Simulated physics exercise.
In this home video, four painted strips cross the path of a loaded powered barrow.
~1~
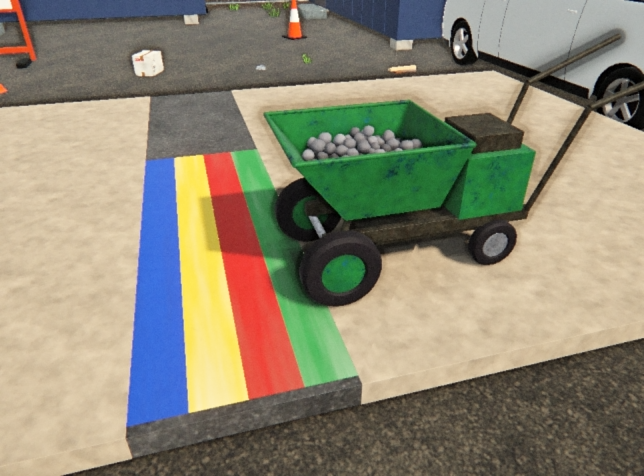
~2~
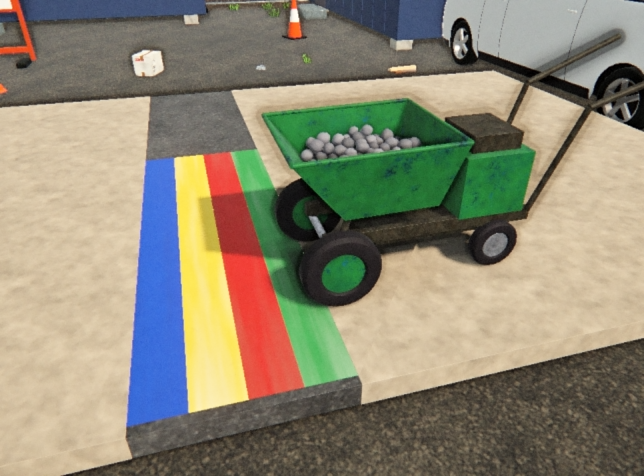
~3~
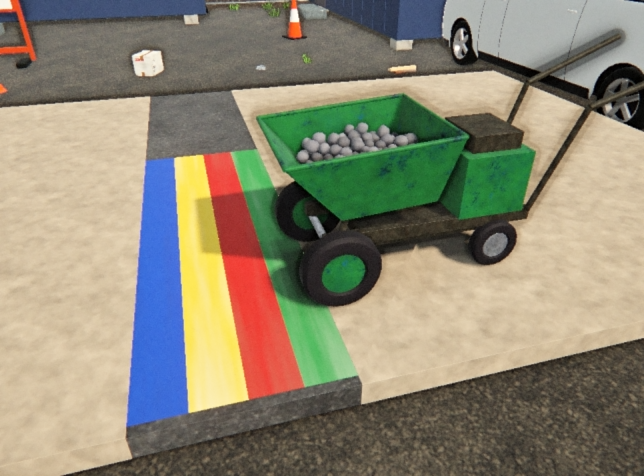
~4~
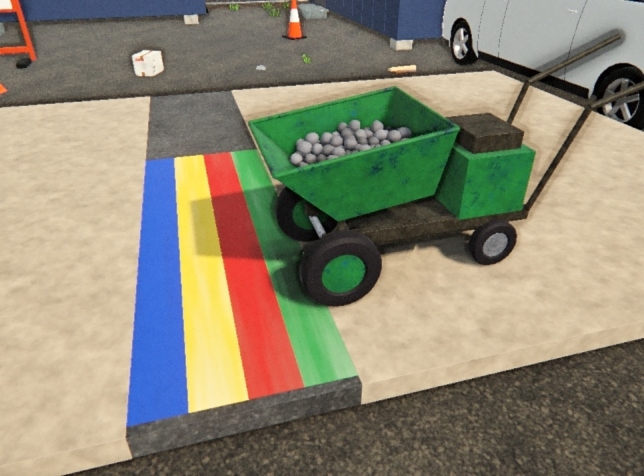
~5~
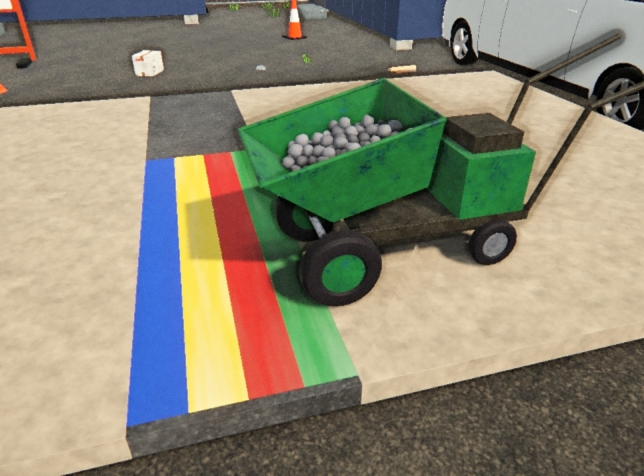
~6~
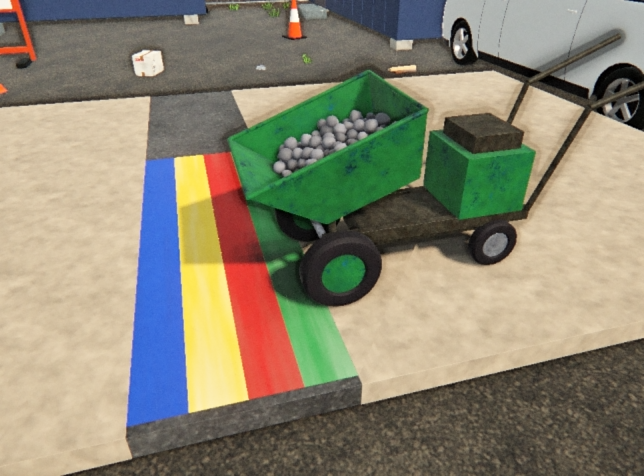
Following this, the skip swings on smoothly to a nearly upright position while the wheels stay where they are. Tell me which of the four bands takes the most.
I would say the blue band takes the most.
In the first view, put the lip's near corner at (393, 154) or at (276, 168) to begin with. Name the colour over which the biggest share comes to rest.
On the first try it comes out as the red one, and on the second as the strip in blue.
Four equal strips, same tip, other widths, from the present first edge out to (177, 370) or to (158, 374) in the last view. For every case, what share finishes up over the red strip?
Roughly 0 per cent, and 0 per cent.
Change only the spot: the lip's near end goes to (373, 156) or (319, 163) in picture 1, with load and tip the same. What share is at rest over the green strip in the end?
About 0 % and about 0 %.
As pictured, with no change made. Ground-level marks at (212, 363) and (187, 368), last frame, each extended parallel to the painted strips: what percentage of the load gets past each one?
Estimate: 70 % and 50 %, respectively.
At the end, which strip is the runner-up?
Second: The yellow strip.
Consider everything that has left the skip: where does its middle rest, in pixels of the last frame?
Close to (159, 289) in the last picture.
Soon, skip tipped steeply; all in the skip.
A while on, skip tipped right over; about two thirds in the skip; a small part over the yellow strip; a small part over the blue strip; a stray few off the paint.
Towards the end, skip tipped right over; about a quarter in the skip; about a quarter over the yellow strip; about a third over the blue strip; about a quarter off the paint.
Finally, skip tipped right over; about a quarter in the skip; none over the green strip; none over the red strip; about a quarter over the yellow strip; about a third over the blue strip; about a quarter off the paint.
